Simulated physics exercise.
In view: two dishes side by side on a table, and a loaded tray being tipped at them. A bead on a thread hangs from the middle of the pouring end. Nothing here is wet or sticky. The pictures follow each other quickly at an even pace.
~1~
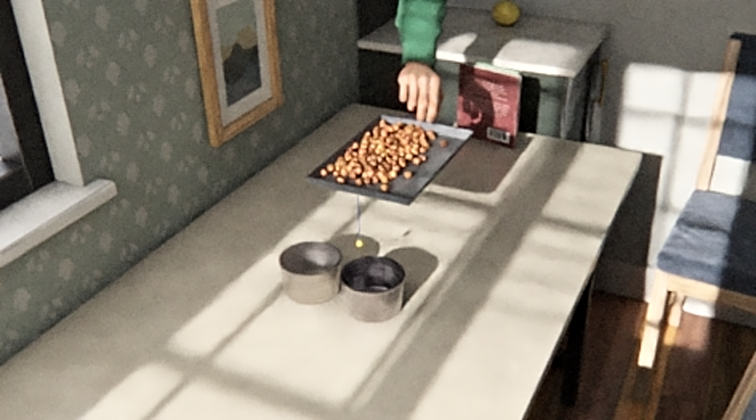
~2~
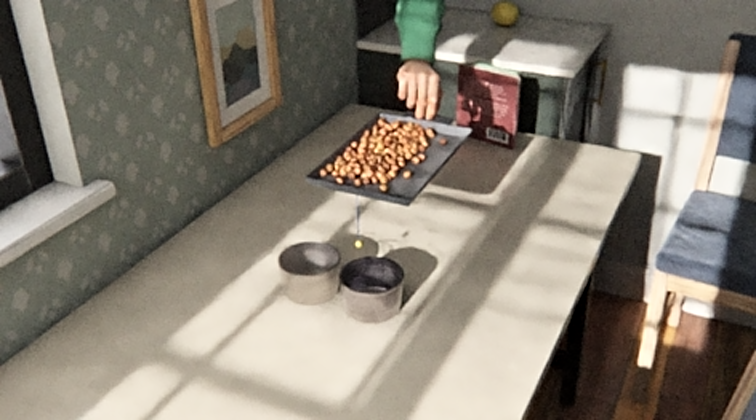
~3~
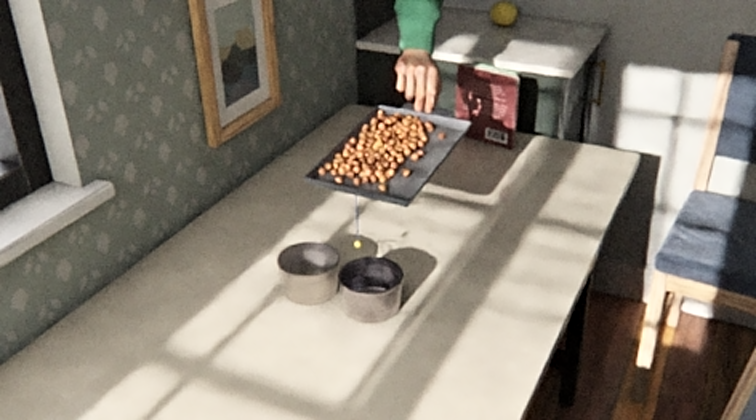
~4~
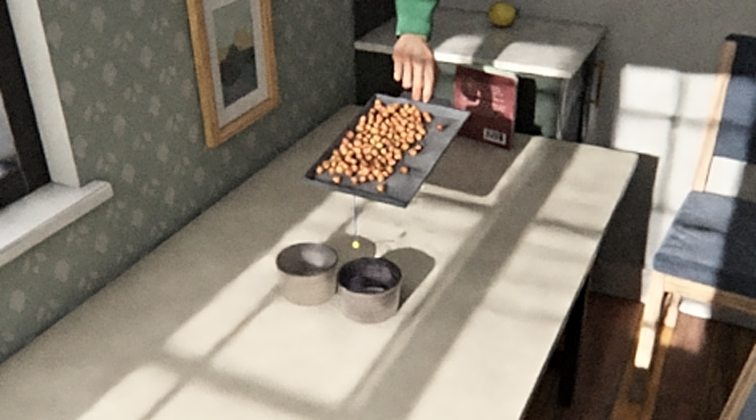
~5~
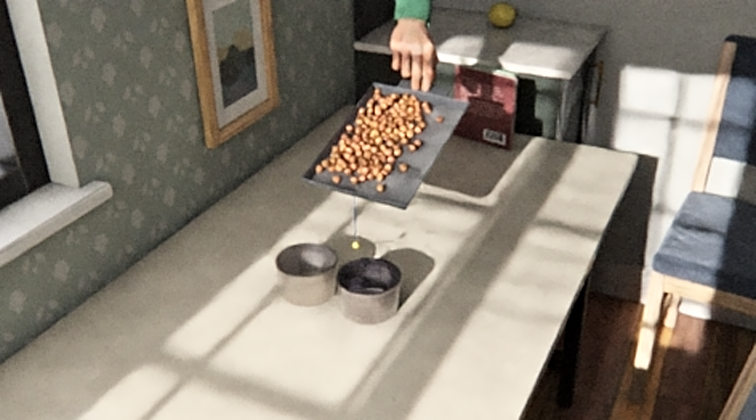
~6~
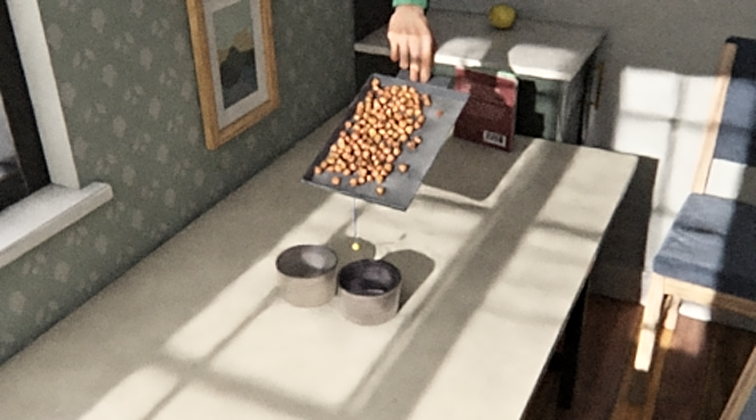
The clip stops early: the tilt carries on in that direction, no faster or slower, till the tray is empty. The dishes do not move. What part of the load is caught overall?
They take over half between them.
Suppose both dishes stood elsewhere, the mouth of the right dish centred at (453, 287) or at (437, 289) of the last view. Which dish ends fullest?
At the first place the dish on the left, at the second the left dish.
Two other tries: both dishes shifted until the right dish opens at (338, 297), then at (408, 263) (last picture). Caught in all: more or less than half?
The first try: Less than half. The second: The smaller part.
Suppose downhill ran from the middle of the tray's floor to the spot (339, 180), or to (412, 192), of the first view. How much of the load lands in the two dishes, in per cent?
Near 60 % and 30 %.
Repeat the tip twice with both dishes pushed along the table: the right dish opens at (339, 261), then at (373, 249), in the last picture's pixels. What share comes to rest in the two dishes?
First some 30, then 0 per cent.
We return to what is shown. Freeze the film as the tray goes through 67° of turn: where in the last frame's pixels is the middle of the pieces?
Near (367, 191).
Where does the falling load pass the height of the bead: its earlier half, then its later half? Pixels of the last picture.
Early half (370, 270), late half (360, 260).
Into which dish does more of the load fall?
The winner is the right dish.
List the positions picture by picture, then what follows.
In the first picture, corners of the pouring end (311, 176) and (409, 197), level; middle of the load (389, 152), hazelnuts; left dish (295, 286); right dish (359, 304); bead on its thread (360, 244).
In the second picture, corners of the pouring end (311, 176) and (408, 198), level; middle of the load (388, 151).
In the third picture, corners of the pouring end (309, 176) and (407, 199), tipped barely, lowest at the right corner; middle of the load (387, 147).
In the fourth picture, corners of the pouring end (307, 176) and (405, 200), tipped a little, lowest at the right corner; middle of the load (384, 141).
In the fifth picture, corners of the pouring end (307, 177) and (405, 202), tipped clearly, lowest at the right corner; middle of the load (383, 136).
In the sixth picture, corners of the pouring end (306, 178) and (405, 205), tipped clearly, lowest at the right corner; middle of the load (383, 132); left dish (292, 289); right dish (355, 307).
Just after the last frame, tray tipped steeply; the larger part on the tray; just a few in the right dish; just a few in the left dish; just a few outside both; roughly a quarter in the air.
A moment on, tray tipped past a quarter turn; roughly half in the right dish; roughly a quarter in the left dish; roughly a quarter outside both; about a tenth in the air.
Further on, tray tipped past a quarter turn; roughly half in the right dish; roughly a quarter in the left dish; roughly a quarter outside both.
When it is over, tray tipped past a quarter turn; roughly half in the right dish; roughly a quarter in the left dish; roughly a quarter outside both.
